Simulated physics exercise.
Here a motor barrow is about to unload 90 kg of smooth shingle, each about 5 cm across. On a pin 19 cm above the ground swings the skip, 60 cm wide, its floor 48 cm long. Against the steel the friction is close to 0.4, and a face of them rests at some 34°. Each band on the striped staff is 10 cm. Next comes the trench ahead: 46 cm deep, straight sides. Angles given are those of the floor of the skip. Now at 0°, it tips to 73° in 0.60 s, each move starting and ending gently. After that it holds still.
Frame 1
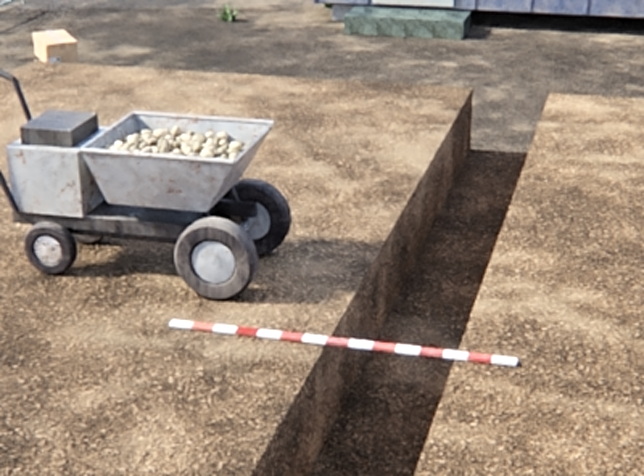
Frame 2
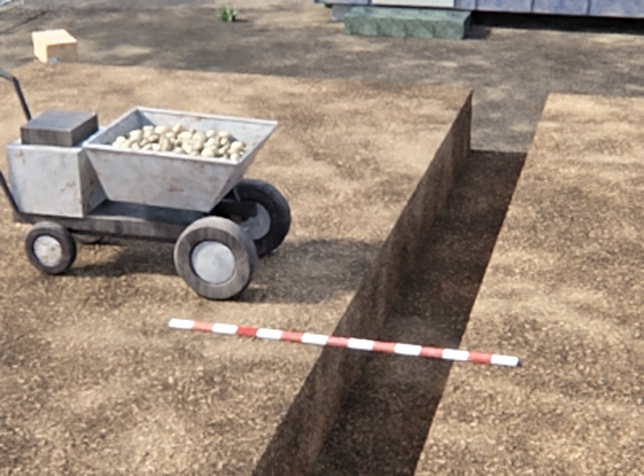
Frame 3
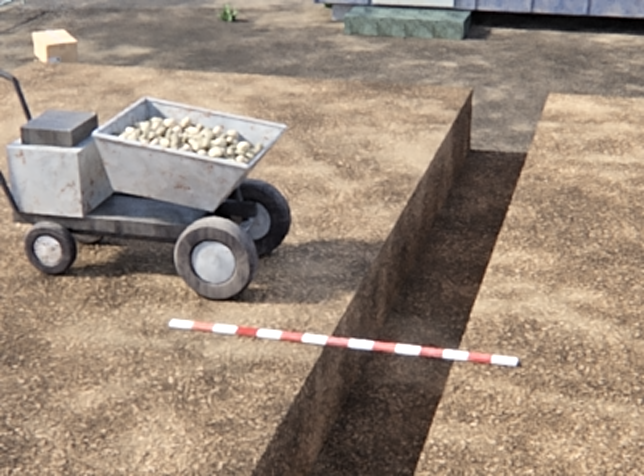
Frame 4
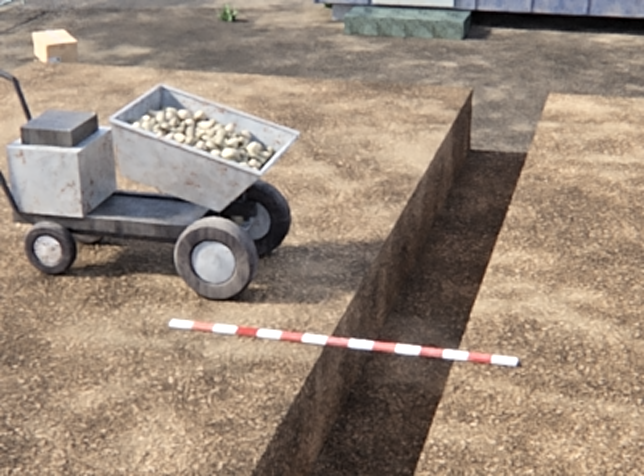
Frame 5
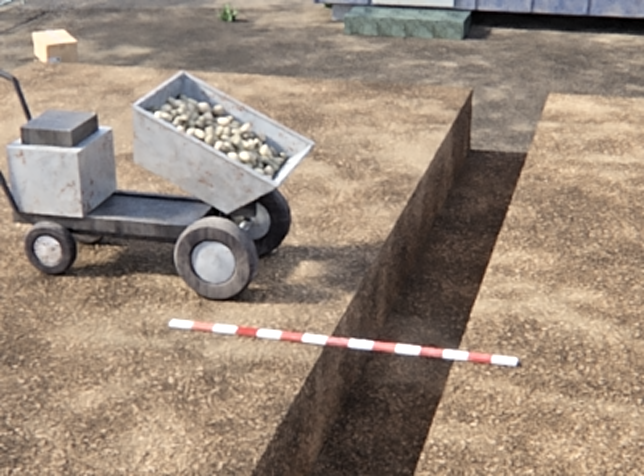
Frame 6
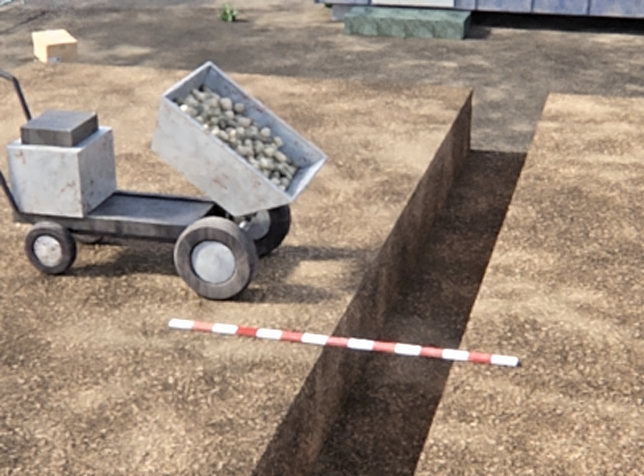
A motor barrow stands beside a trench as its stone-filled skip tilts steadily rightward.
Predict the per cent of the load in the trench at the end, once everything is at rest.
Near 99 per cent.
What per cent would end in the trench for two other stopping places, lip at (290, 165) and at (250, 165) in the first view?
85 %, then 100 %.
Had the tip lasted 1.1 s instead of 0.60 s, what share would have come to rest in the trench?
Trench share: Approx. 100%.
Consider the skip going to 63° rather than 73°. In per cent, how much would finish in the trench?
Roughly 75 percent.
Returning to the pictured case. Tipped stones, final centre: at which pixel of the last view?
Centre estimate: Around (427, 372).
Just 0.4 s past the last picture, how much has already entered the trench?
Some 30 per cent of the load by that point.
Then, 0.1 s after the last picture the floor is at 62°, 100 % in the skip; the foremost stones are at (312, 212).
Then, 0.4 s after the last picture the floor is at 73°, 66 % in the skip, 4 % short of the trench, 30 % in the trench; the foremost stones are at (403, 336).
Then, 0.7 s after the last picture the floor is at 73°, 15 % in the skip, 2 % short of the trench, 83 % in the trench; the foremost stones are at (470, 371).
Then, 2.7 s after the last picture the floor is at 73°, 0 % in the skip, 1 % short of the trench, 99 % in the trench; the foremost stones are at (465, 385).
